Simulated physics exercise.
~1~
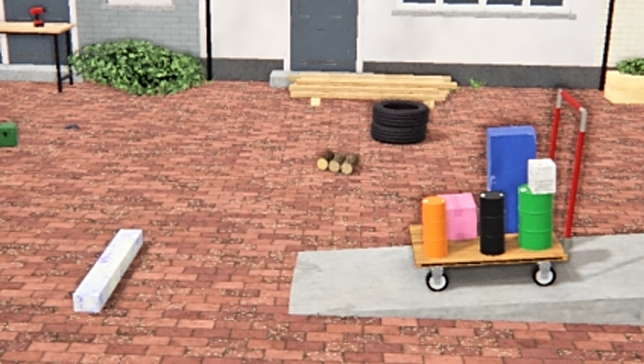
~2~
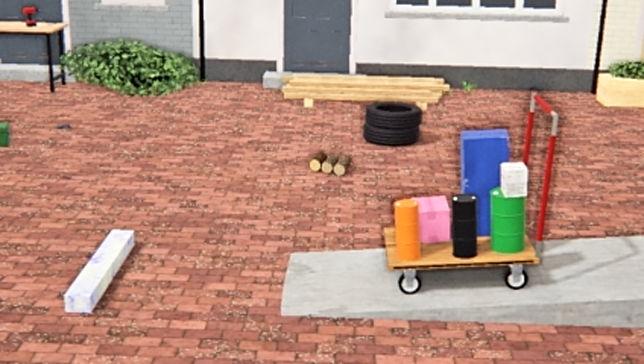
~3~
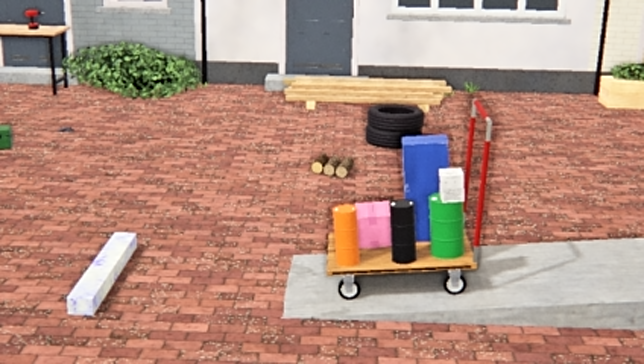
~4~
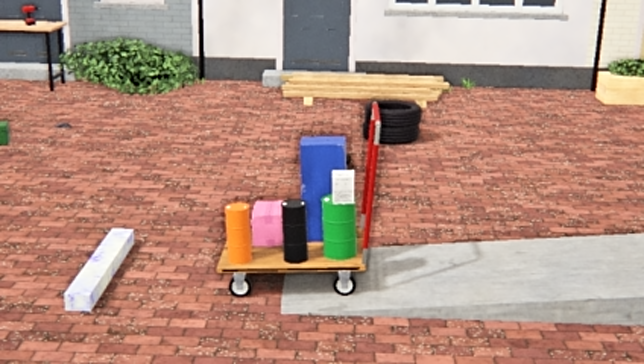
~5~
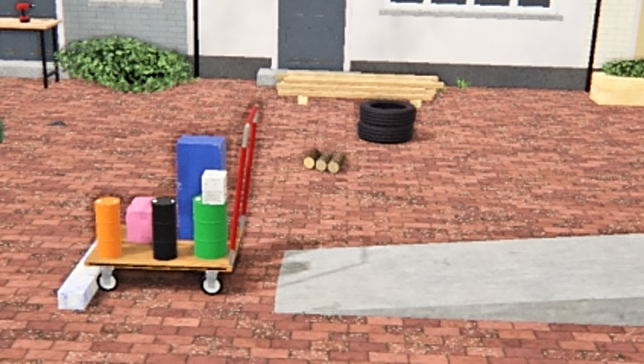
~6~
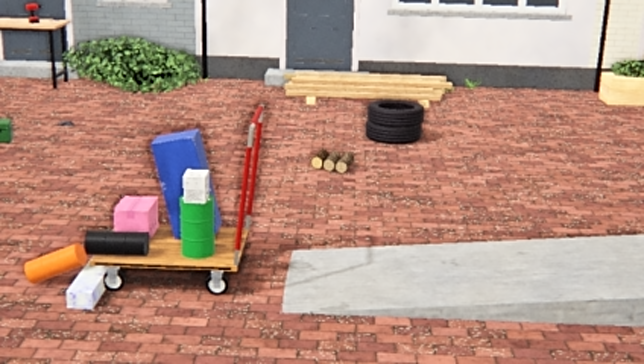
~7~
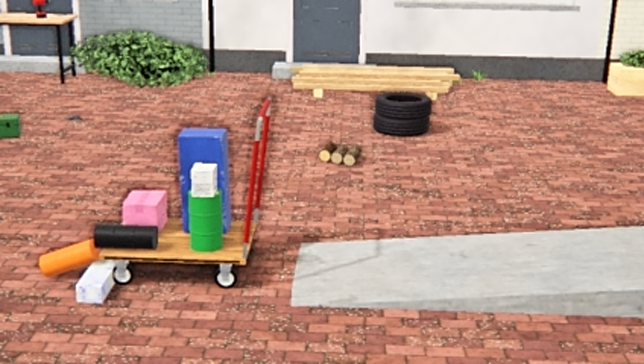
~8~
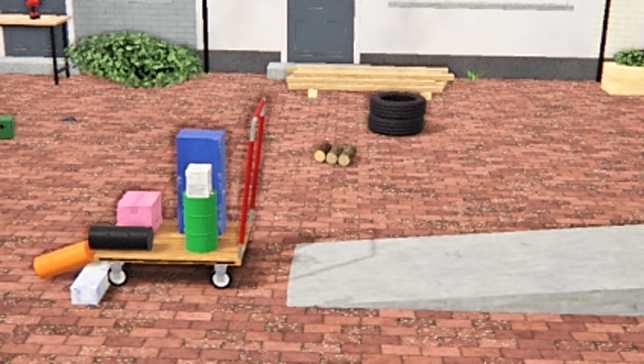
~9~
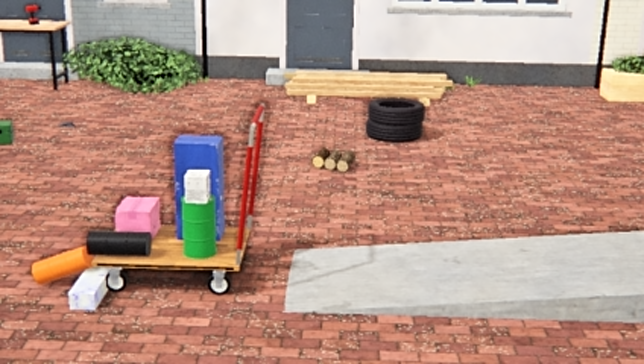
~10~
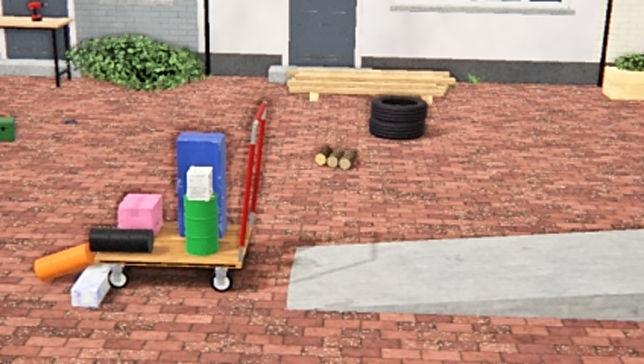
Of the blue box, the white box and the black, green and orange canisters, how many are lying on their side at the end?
Two of them end up on their side, the black canister and the orange canister.
